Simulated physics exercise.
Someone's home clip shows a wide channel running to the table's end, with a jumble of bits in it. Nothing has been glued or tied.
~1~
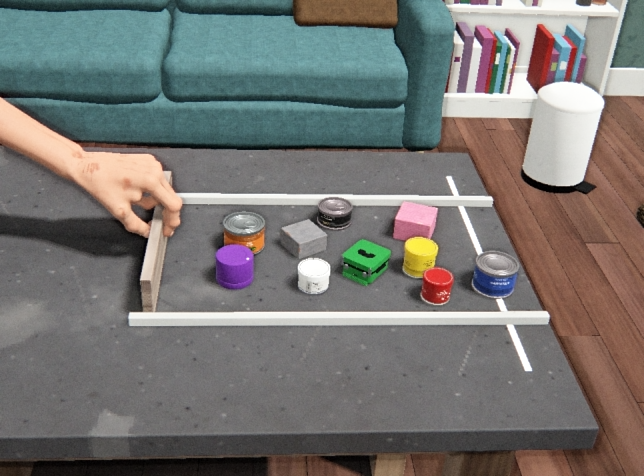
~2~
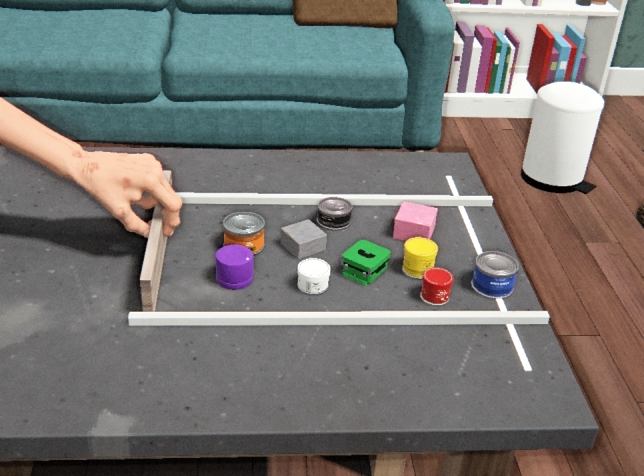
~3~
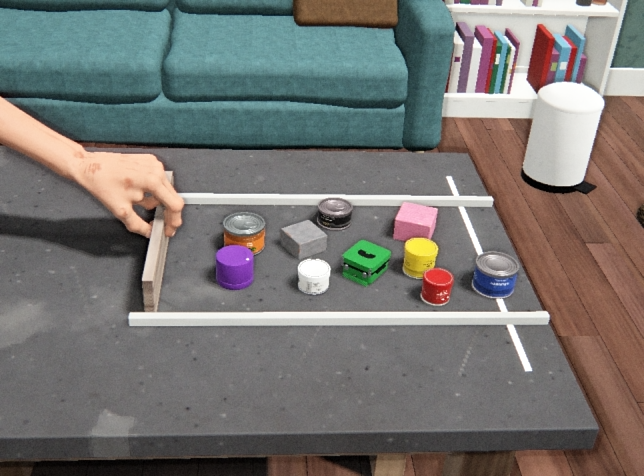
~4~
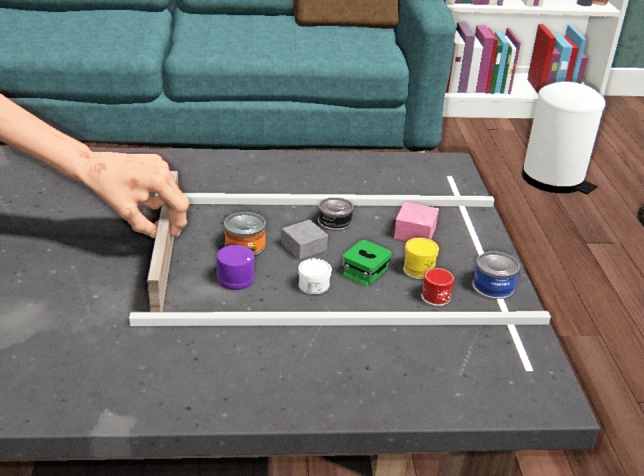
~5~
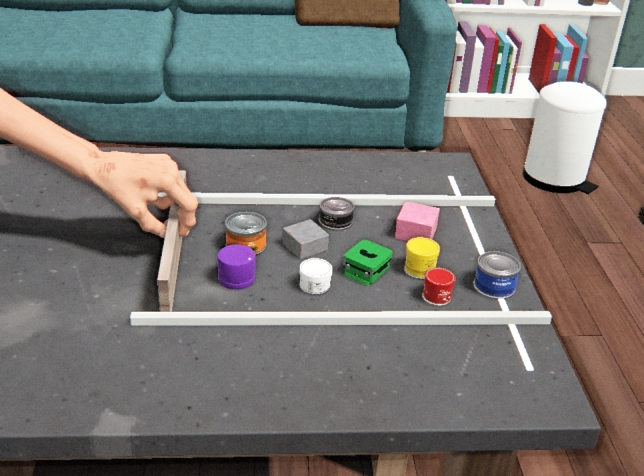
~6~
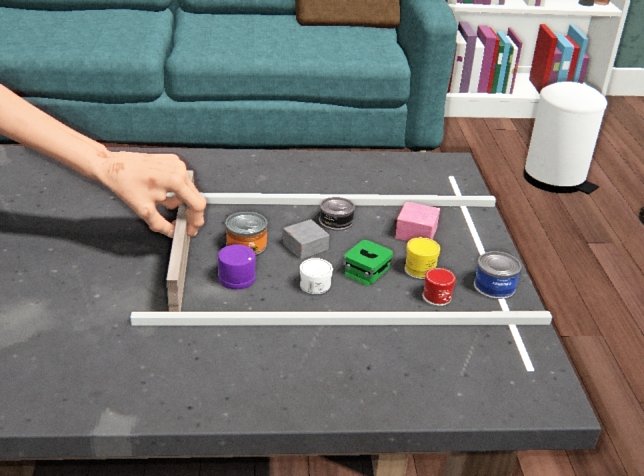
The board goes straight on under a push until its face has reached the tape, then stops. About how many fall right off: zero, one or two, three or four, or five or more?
It ends with five pieces at least gone from the top.
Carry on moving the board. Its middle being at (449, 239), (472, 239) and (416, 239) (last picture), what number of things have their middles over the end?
Taking the three positions in turn, the counts come to 2, 4 and 0.
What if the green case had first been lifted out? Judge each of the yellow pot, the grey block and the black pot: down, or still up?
So: The yellow pot goes down, the grey block goes down, the black pot does not drop.
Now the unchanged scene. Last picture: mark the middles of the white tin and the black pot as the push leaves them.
Approximately (519, 292) for one, approximately (485, 211) for the other.
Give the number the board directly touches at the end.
That number would be 4.
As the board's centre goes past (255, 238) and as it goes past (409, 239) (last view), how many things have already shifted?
One spot: 3. Other spot: 10.
A little later, none off yet; blue pot at rest near (497, 275); red tin at rest near (439, 287); pink block at rest near (418, 224).
Next, none off yet; blue pot at rest near (501, 277); red tin moving near (444, 287); pink block shifted a little near (429, 221).
When it is over, the number that fall off is five or more; down, grey block, green case, yellow pot, pink block, red tin and blue pot.
